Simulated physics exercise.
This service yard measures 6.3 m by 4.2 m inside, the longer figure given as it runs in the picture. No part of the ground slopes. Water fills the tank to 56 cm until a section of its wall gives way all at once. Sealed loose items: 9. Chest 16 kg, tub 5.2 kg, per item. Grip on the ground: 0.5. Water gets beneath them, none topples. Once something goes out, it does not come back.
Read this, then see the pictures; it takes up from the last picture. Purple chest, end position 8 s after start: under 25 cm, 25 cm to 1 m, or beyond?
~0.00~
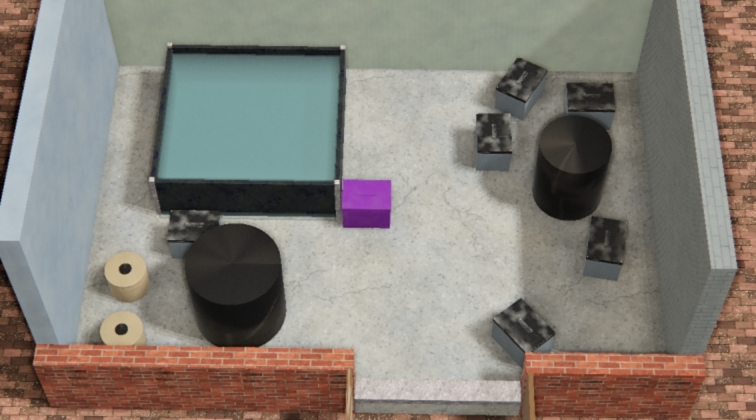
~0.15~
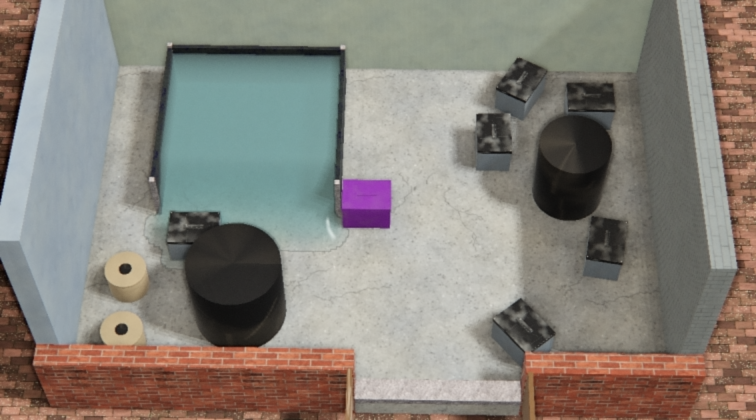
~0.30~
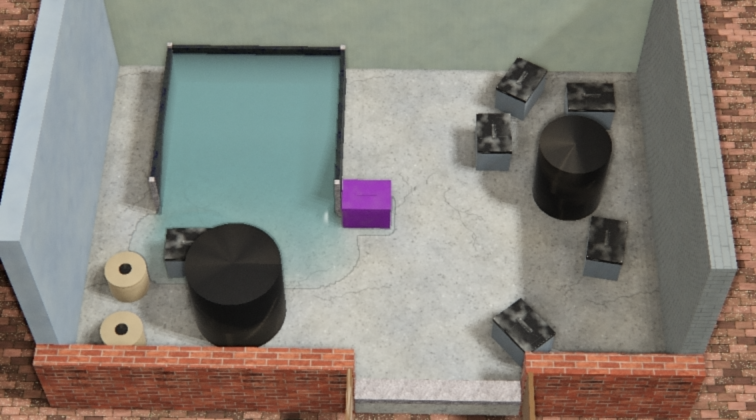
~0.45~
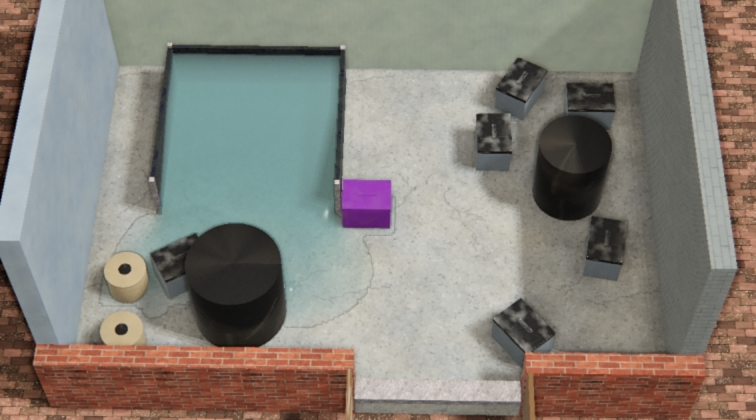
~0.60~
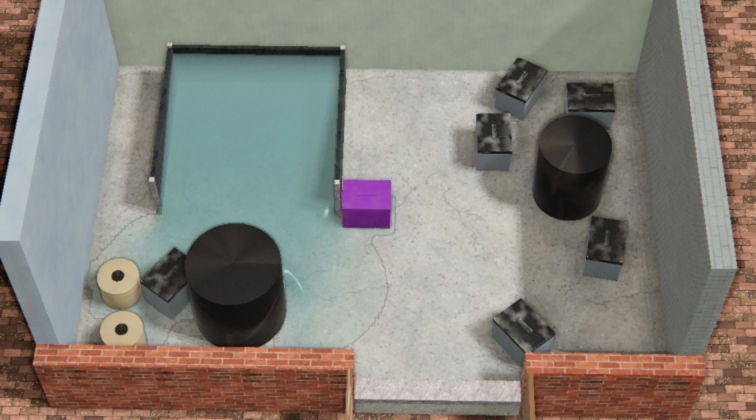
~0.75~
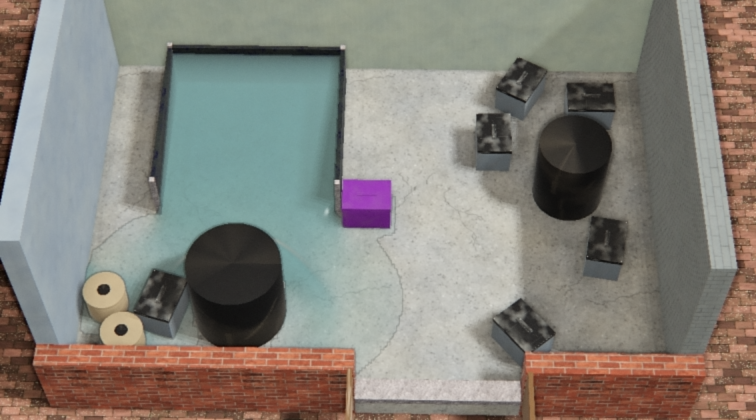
Under 25 cm.
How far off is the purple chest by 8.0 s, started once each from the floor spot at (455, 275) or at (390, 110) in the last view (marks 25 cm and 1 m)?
I'd say it drifts a short distance on the first try and it does not really move on the second.
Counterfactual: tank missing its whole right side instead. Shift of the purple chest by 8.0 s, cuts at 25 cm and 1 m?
Outcome for the purple chest: It is borne far off.
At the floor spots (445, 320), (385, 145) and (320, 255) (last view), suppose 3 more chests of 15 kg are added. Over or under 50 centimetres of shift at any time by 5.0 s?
Taking them in order: Far enough, not far enough and far enough.
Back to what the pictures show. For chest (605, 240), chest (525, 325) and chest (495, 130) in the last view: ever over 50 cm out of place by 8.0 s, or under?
Beyond the limit, then beyond the limit, then within the limit.
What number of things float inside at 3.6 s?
Count at that moment: 4.
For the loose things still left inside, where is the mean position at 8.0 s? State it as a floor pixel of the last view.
Centre of the remaining things: Roughly (410, 164).
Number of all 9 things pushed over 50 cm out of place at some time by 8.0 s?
The tally stands at 5.
After 1.6 s the purple chest is near (367, 194), 0.0 m from its start, aground; 0 of 9 are out; 3 afloat.
After 3.6 s the purple chest is near (367, 194), 0.0 m from its start, aground; 0 of 9 are out; 4 afloat.
After 5.6 s the purple chest is near (367, 194), 0.0 m from its start, aground; 0 of 9 are out; 4 afloat.
After 8.0 s the purple chest is near (367, 194), 0.0 m from its start, aground; 0 of 9 are out; 6 afloat.
